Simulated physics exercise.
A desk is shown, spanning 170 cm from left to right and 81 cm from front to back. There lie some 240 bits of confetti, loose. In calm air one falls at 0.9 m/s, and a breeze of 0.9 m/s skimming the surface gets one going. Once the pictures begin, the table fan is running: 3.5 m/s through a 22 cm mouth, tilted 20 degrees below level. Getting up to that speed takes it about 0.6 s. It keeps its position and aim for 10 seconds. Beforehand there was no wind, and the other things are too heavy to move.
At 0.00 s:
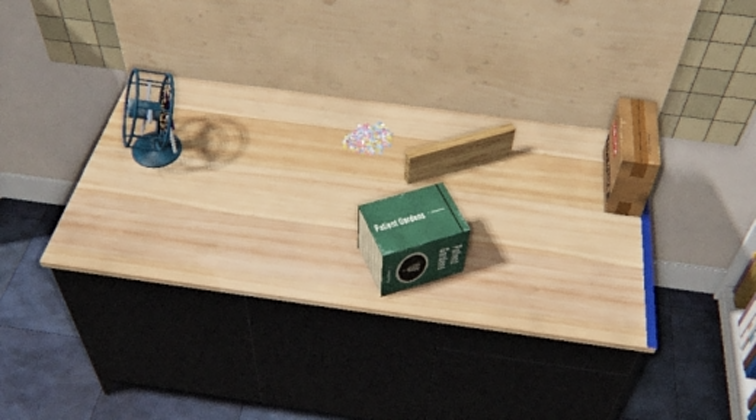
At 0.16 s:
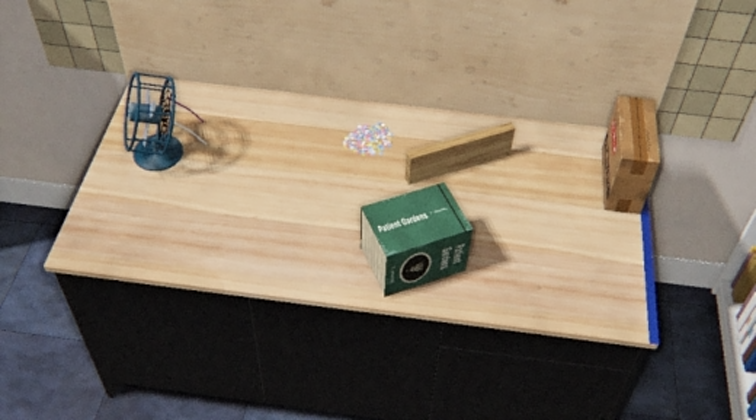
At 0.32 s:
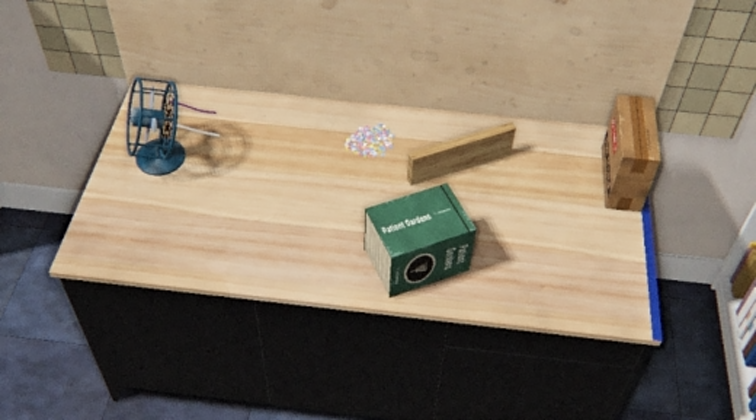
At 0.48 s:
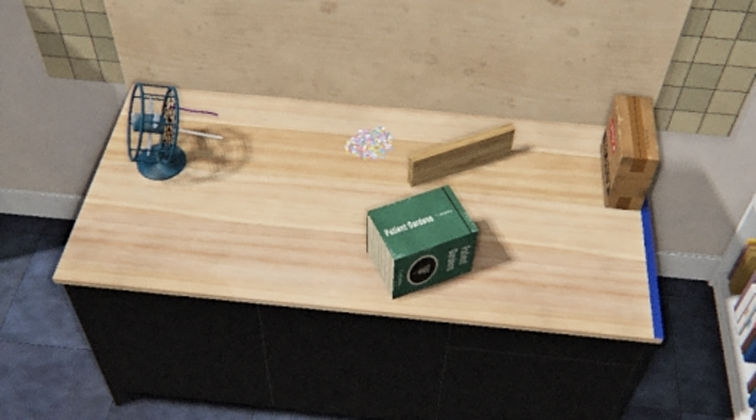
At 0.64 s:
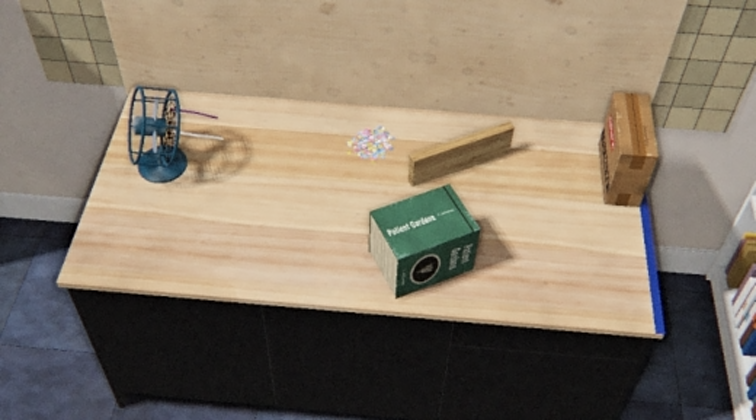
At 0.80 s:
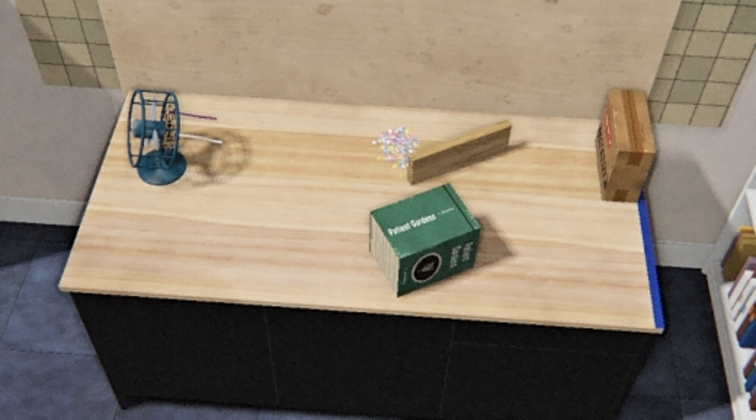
Pastel confetti lying still on a wooden desk beside a blue fan, then scattering rightward toward a low wooden board.
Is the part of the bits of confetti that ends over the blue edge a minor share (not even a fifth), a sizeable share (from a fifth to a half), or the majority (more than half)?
It is the majority.
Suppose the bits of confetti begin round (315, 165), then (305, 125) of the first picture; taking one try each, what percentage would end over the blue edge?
30 and 80 in a hundred, respectively.
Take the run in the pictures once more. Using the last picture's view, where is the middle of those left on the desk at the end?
The middle sits near pixel (638, 293).
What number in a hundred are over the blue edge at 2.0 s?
60 %, roughly.
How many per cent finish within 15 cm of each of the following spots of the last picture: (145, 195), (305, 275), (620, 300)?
Estimates in listed order: 0 %; 0 %; 20 %.
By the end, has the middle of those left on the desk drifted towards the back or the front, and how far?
To the front, by about 50 cm.
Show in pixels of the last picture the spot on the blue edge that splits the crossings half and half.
Midpoint of crossings, approx. (636, 142).
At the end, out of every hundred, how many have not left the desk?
I'd say close to 20 percent.
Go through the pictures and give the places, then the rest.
In the first picture, the middle of the bits of confetti is near (368, 139), none has stirred yet and the mouth of the table fan is at (148, 110).
In the second picture, the middle of the bits of confetti is near (368, 139), none has stirred yet and the blue edge is centred on (650, 228).
In the third picture, the middle of the bits of confetti is near (370, 140), none has stirred yet, the top of a board is at (463, 140) and the top of a book is at (420, 219).
In the fourth picture, the middle of the bits of confetti is near (370, 143) and none has stirred yet.
In the fifth picture, the middle of the bits of confetti is near (372, 143), the farthest in sight from the table fan is at (393, 138) and about 10 % have left their places.
In the sixth picture, the middle of the bits of confetti is near (399, 146), the farthest in sight from the table fan is at (420, 147) and about 95 % have left their places.
After 2.0 s the count stands so, 58 % are over the blue edge; the middle of those still in play is near (631, 281).
After 3.2 s the count stands so, 65 % are over the blue edge; the middle of those still in play is near (632, 287).
After 5.5 s the count stands so, 72 % are over the blue edge; the middle of those still in play is near (638, 293).
After 10.0 s, at the end, 75 % are over the blue edge; the middle of those still in play is near (638, 293).
